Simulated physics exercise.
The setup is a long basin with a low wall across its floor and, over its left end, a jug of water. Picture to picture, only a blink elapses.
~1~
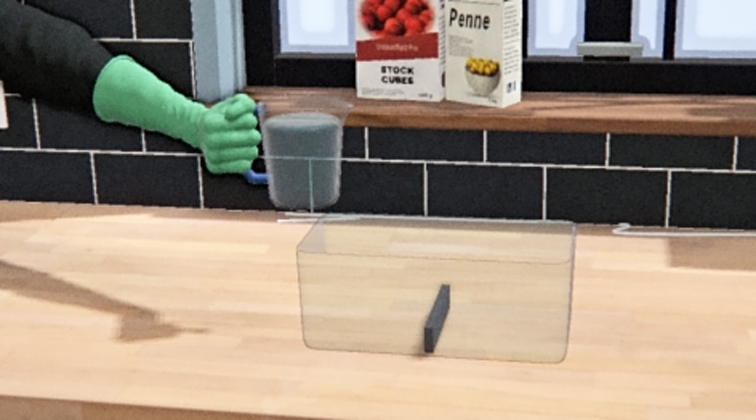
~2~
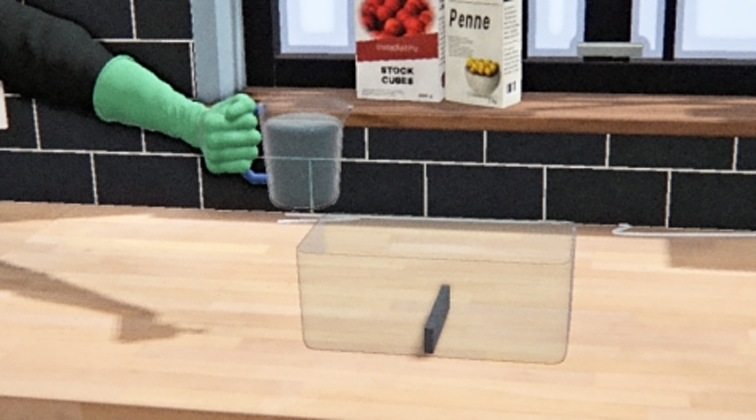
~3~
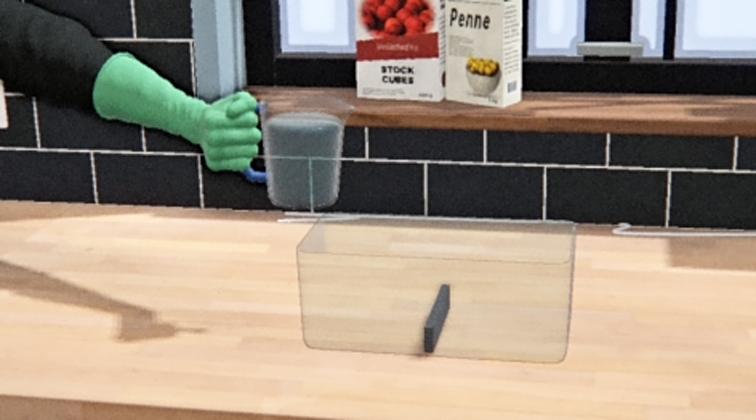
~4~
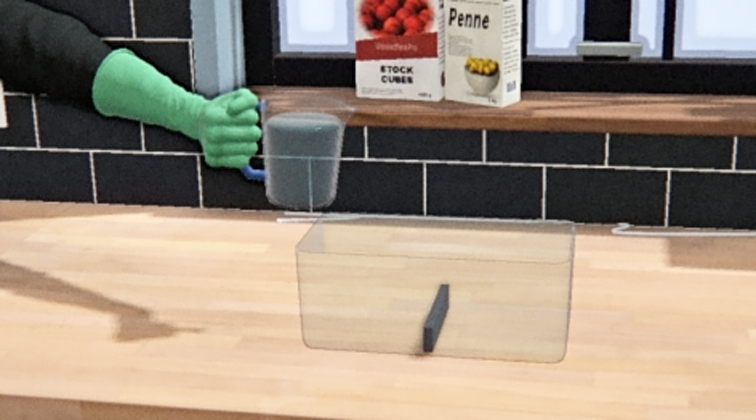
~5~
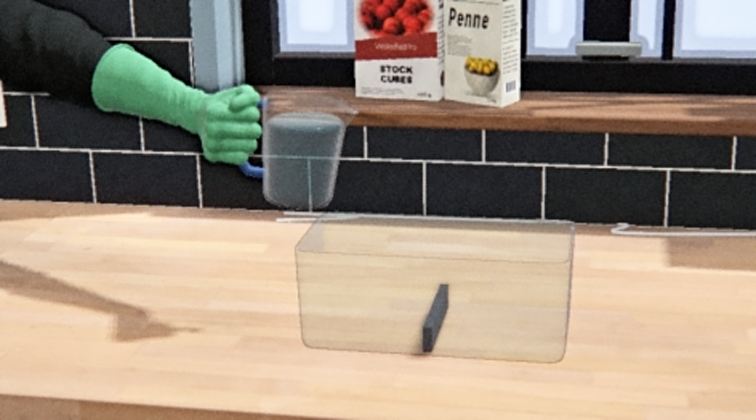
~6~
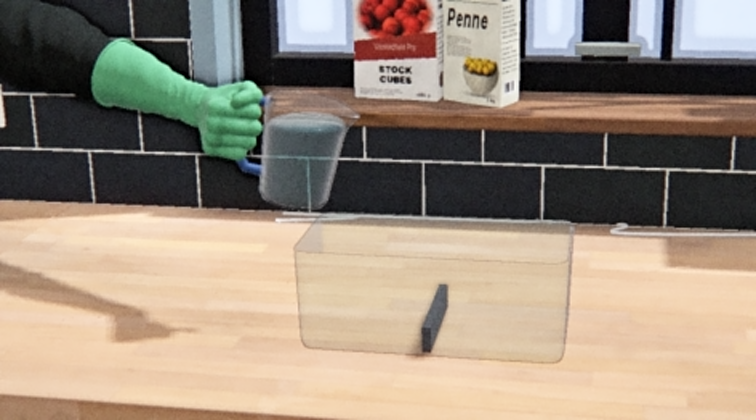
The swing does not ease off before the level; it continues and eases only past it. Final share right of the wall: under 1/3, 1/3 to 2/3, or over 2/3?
The share right of the wall will be small, below one third.
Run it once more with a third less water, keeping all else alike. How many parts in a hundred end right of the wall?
Roughly 10 in a hundred.
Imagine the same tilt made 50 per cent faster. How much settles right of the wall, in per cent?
About 10 per cent.
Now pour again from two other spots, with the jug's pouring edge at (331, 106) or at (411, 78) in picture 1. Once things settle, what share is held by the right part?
Start one gives some 10 %, start two some 90 %.
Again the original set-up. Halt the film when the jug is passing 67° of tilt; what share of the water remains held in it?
Near 80 in a hundred still remains.
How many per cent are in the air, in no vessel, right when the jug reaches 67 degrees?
Around 15 in a hundred.
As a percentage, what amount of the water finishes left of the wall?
Some 90 per cent.
A moment on, the jug is tipped part way and 82 per cent is still to pour, 5 is left of the wall and 0 right of it.
Next, the jug is tipped right over and 24 per cent is still to pour, 60 is left of the wall and 3 right of it.
Then the jug is tipped right over and 1 per cent is still to pour, 90 is left of the wall and 7 right of it.
Later the jug is tipped right over and 0 per cent is still to pour, 89 is left of the wall and 9 right of it.
In the end 89 per cent lies left of the wall, 9 right of it and 2 outside.
